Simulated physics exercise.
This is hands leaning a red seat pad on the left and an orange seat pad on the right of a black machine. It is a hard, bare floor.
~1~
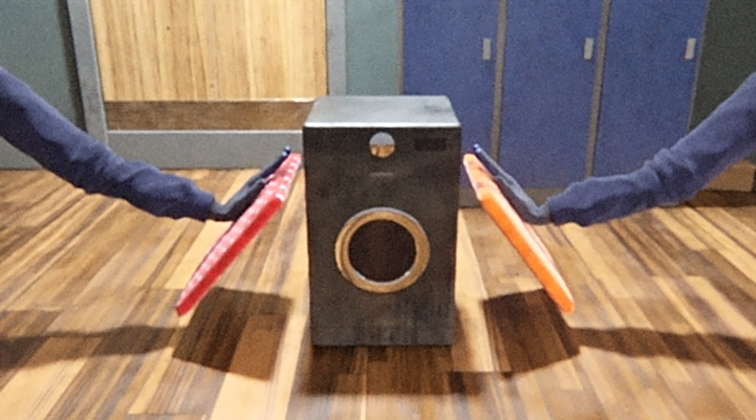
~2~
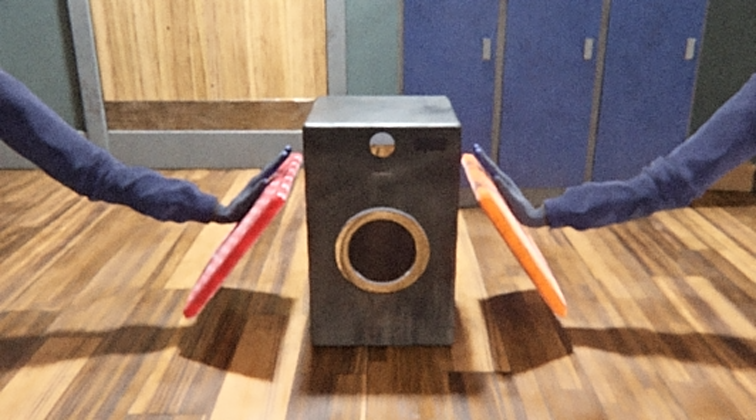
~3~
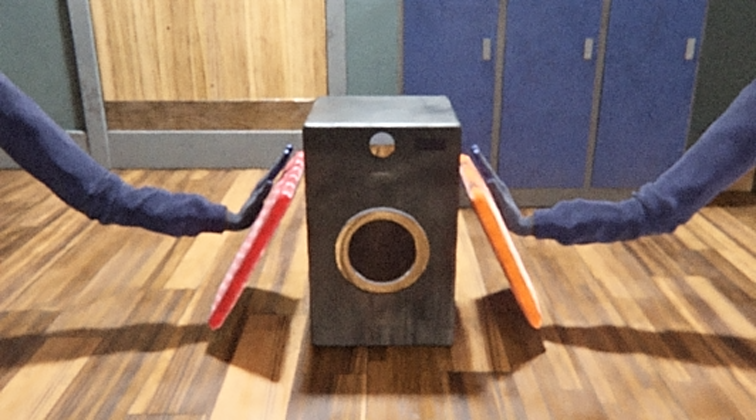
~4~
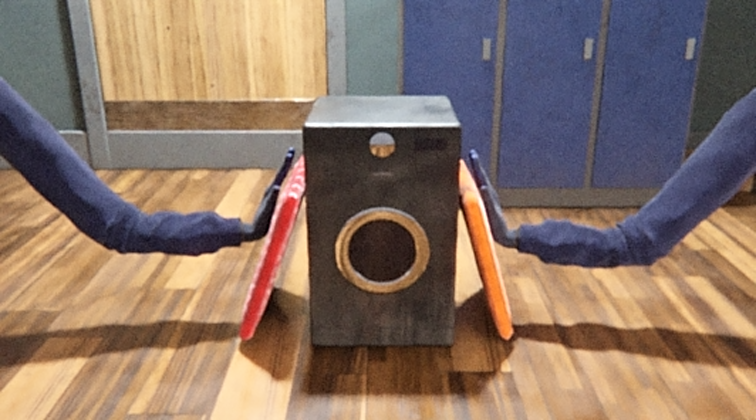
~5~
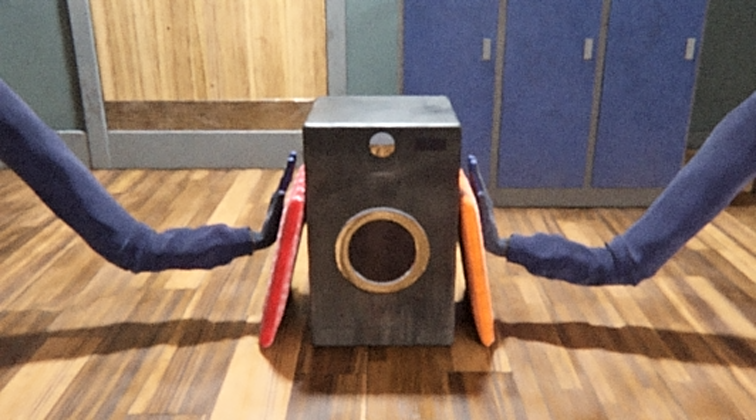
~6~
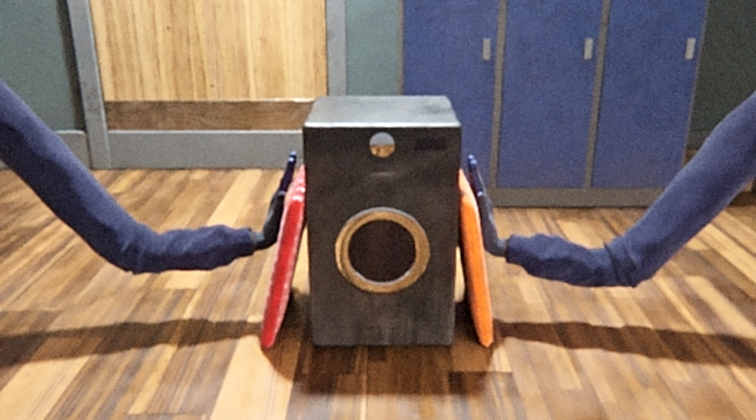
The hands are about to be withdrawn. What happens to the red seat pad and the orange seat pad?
In the end the red seat pad holds its lean, the orange seat pad remains propped up.
Then, 0.32 s past the final frame, red seat pad still up near (291, 247); orange seat pad still up near (469, 250).
When it is over, red seat pad still up near (291, 247); orange seat pad still up near (469, 250). The red seat pad remains propped up and the orange seat pad keeps leaning.
